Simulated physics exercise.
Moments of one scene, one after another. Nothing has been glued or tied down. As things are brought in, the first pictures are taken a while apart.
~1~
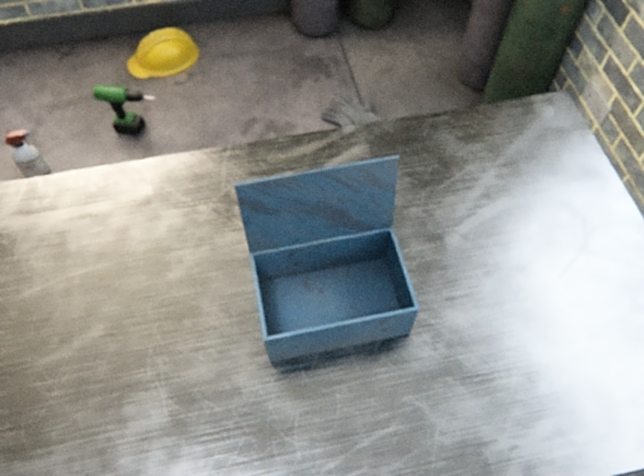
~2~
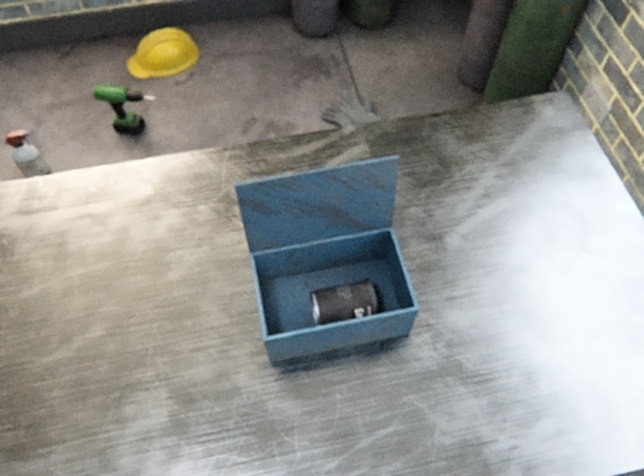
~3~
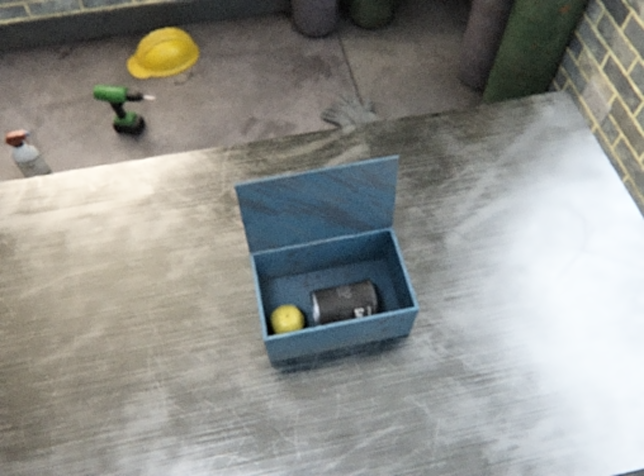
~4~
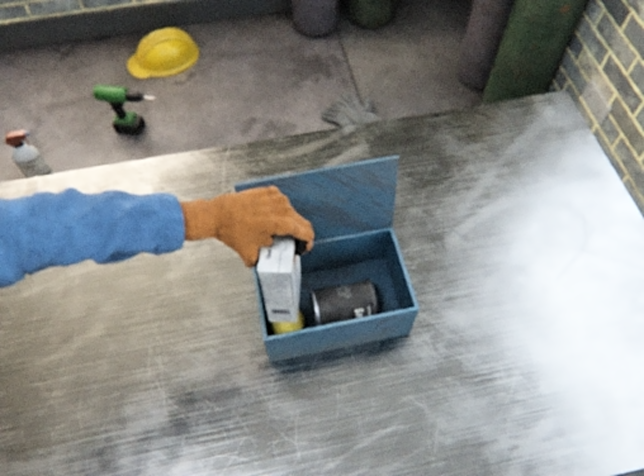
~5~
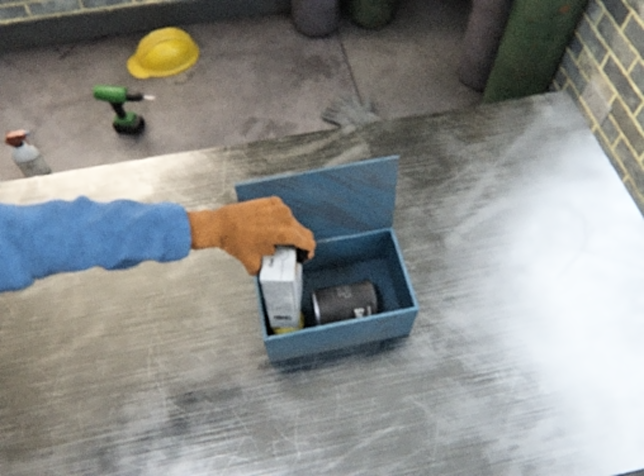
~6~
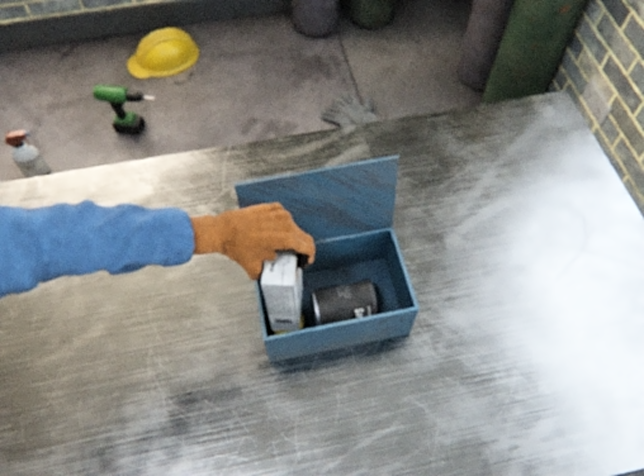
A blue box sat open and empty on a metal table, then a black tin and a small yellow ball-like thing appeared inside, and a gloved hand lowered a white packet into its left side.
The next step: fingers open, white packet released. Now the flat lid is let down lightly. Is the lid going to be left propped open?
I'd say the lid ends up closed there.
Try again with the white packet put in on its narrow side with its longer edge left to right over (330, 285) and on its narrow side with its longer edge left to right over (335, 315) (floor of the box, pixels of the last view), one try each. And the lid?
Trial 1: Lid lowered. Trial 2: Lid propped open.
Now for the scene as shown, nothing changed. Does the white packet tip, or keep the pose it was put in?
By the end the white packet has leaned over.
Then, 0.60 s later than the last frame, white packet tilted by 68° near (324, 274).
Then, 1.20 s later than the last frame, lid starting down; white packet on its side near (335, 269).
Then, 1.70 s later than the last frame, lid 47° above the rim; white packet on its side near (335, 269).
Then, 2.00 s later than the last frame, lid 14° above the rim; white packet on its side near (335, 269).
When it is over, lid shut; lying over in the box, white packet; the other 2 as before. End places, in pixels of the last picture, white packet near (335, 269).
